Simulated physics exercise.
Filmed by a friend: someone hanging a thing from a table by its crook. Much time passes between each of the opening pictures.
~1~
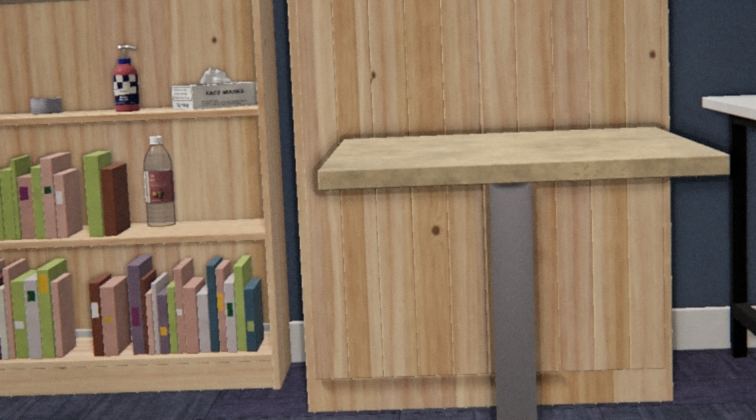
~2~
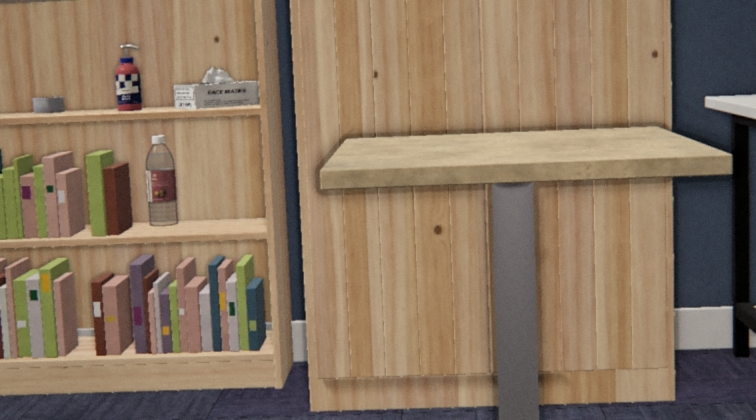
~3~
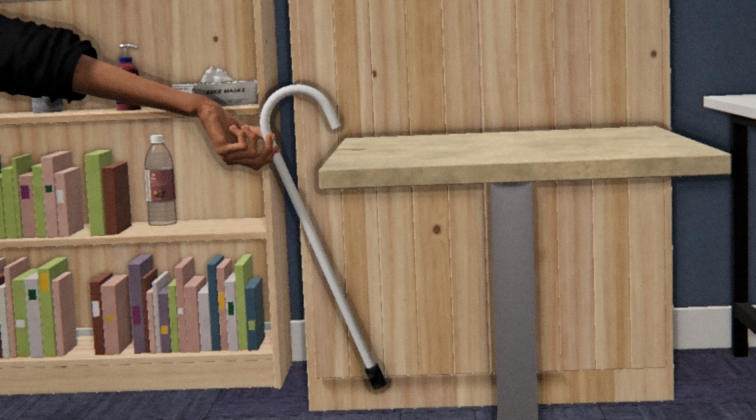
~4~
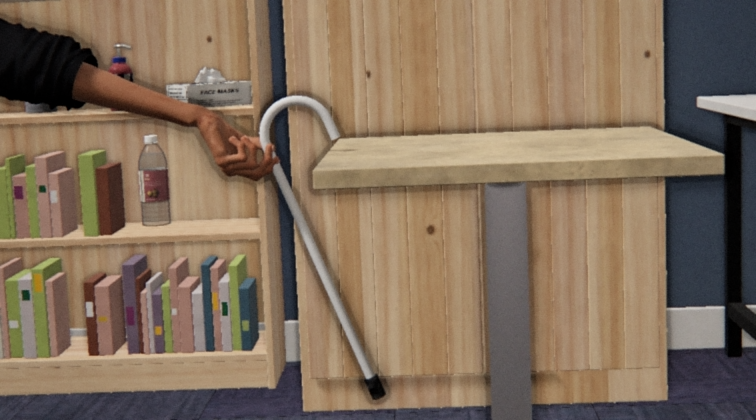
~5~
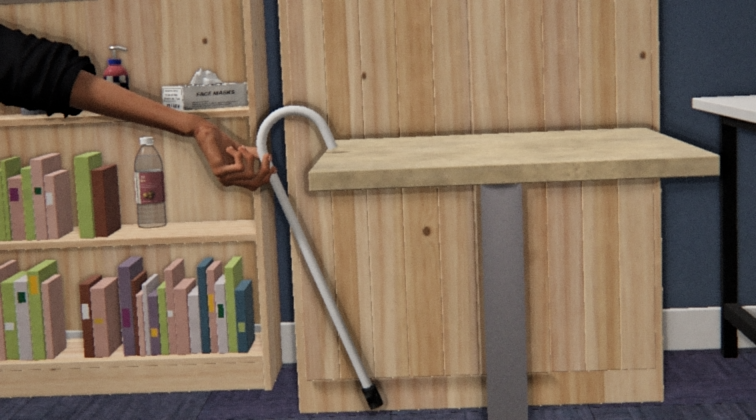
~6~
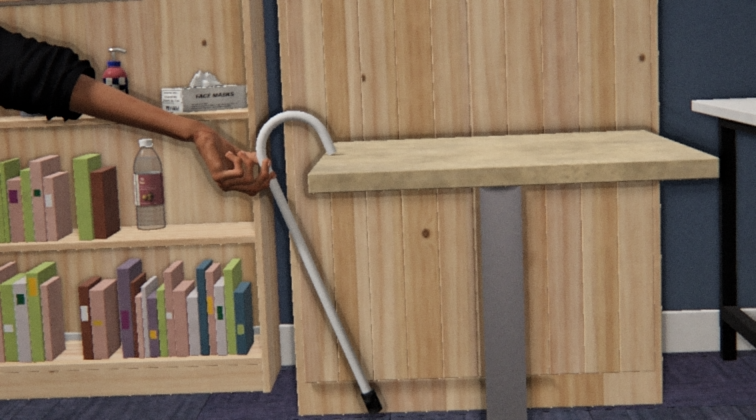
In a room with a bookshelf and a wooden table, nothing moved at first; then a dark-sleeved arm appeared from the left holding a white cane and set its crook against the table's left edge.
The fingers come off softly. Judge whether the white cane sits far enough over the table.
It stays aloft.
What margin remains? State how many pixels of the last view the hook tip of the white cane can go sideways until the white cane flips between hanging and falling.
Looks like close to 12 pixels, moving left.
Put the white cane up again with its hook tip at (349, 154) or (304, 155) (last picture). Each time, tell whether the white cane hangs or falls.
Lab note - try 1: It keeps its grip; try 2: It loses its grip.
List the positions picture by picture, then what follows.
Table (509, 155), in the first picture.
Table (512, 154), in the second picture.
Still on the way; white cane (346, 233); table (510, 154), in the third picture.
Still on the way; white cane (346, 244); table (504, 154), in the fourth picture.
Still on the way; white cane (343, 253); table (500, 155), in the fifth picture.
In place, still held; white cane (342, 258); table (499, 158), in the sixth picture.
Then, 0.30 s past the last view, white cane at rest near (341, 260).
Finally, the white cane remains in place, near (341, 260).
